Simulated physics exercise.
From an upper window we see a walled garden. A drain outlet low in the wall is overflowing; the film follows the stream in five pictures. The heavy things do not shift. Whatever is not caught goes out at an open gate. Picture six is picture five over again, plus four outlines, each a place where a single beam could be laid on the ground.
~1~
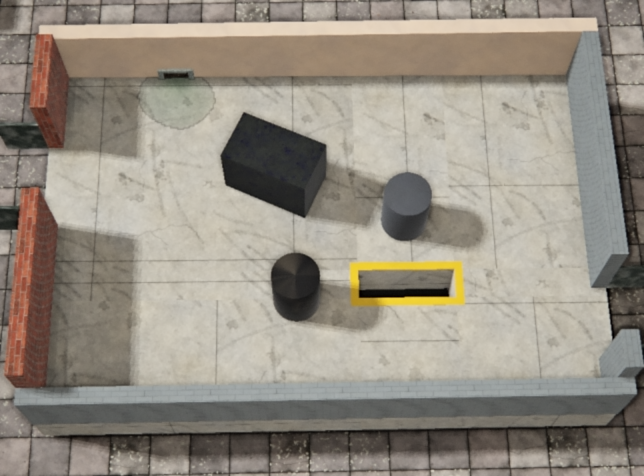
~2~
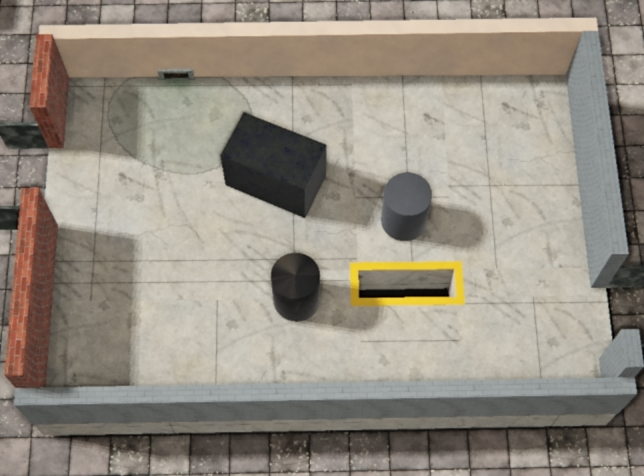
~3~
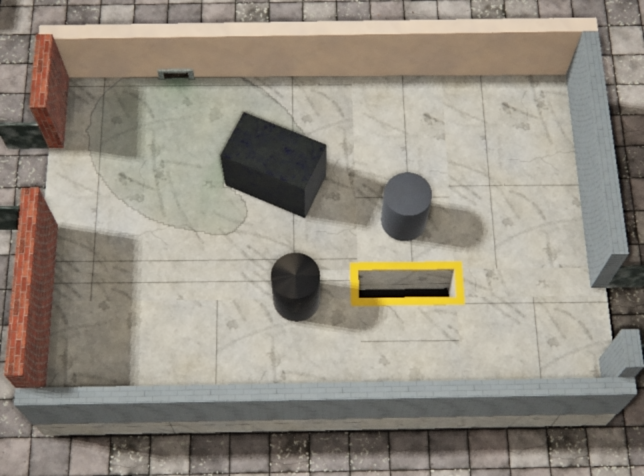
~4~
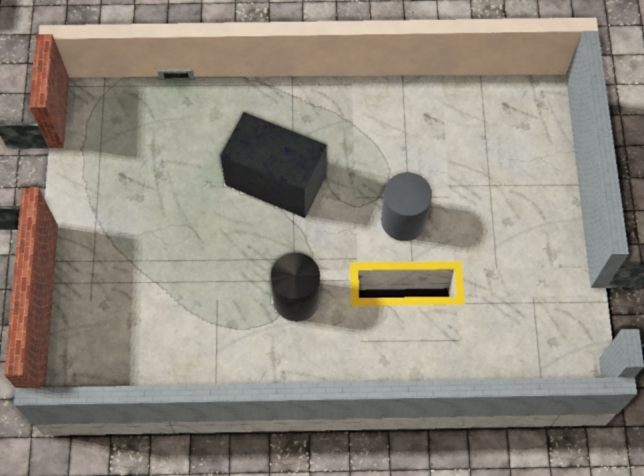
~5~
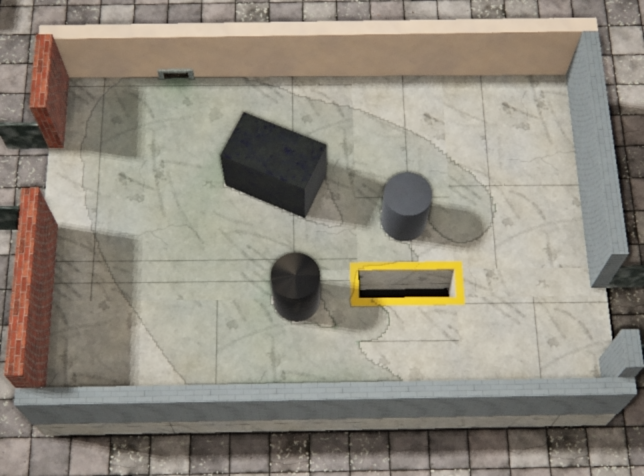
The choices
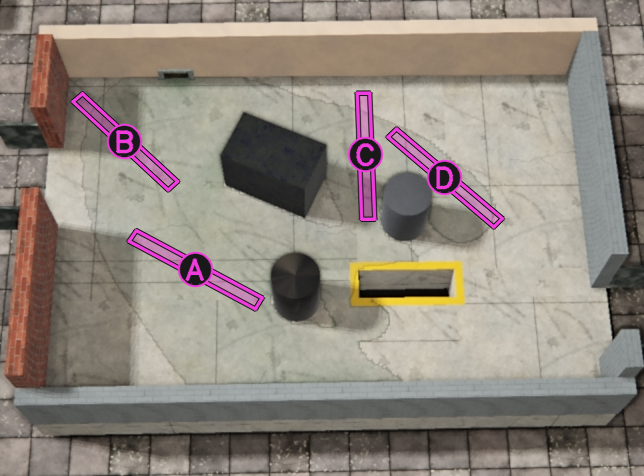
A walled garden slowly floods as water spreads from the upper left into the yellow drain.
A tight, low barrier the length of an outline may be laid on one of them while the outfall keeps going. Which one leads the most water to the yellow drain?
The answer is position A.
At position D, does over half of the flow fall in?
No.
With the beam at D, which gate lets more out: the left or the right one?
The right gate.
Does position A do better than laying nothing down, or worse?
Position A is better.
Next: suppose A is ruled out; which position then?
C it is.
On the marked copy, A from (132, 235) to (258, 303); B from (77, 97) to (172, 185); C from (368, 219) to (363, 93); D from (392, 133) to (498, 222).
With A, about 53 % of the stream goes into the yellow drain, about 47 % out by the gates.
With B, about 28 % of the stream goes into the yellow drain, about 72 % out by the gates.
With C, about 37 % of the stream goes into the yellow drain, about 62 % out by the gates.
With D, about 25 % of the stream goes into the yellow drain, about 75 % out by the gates.
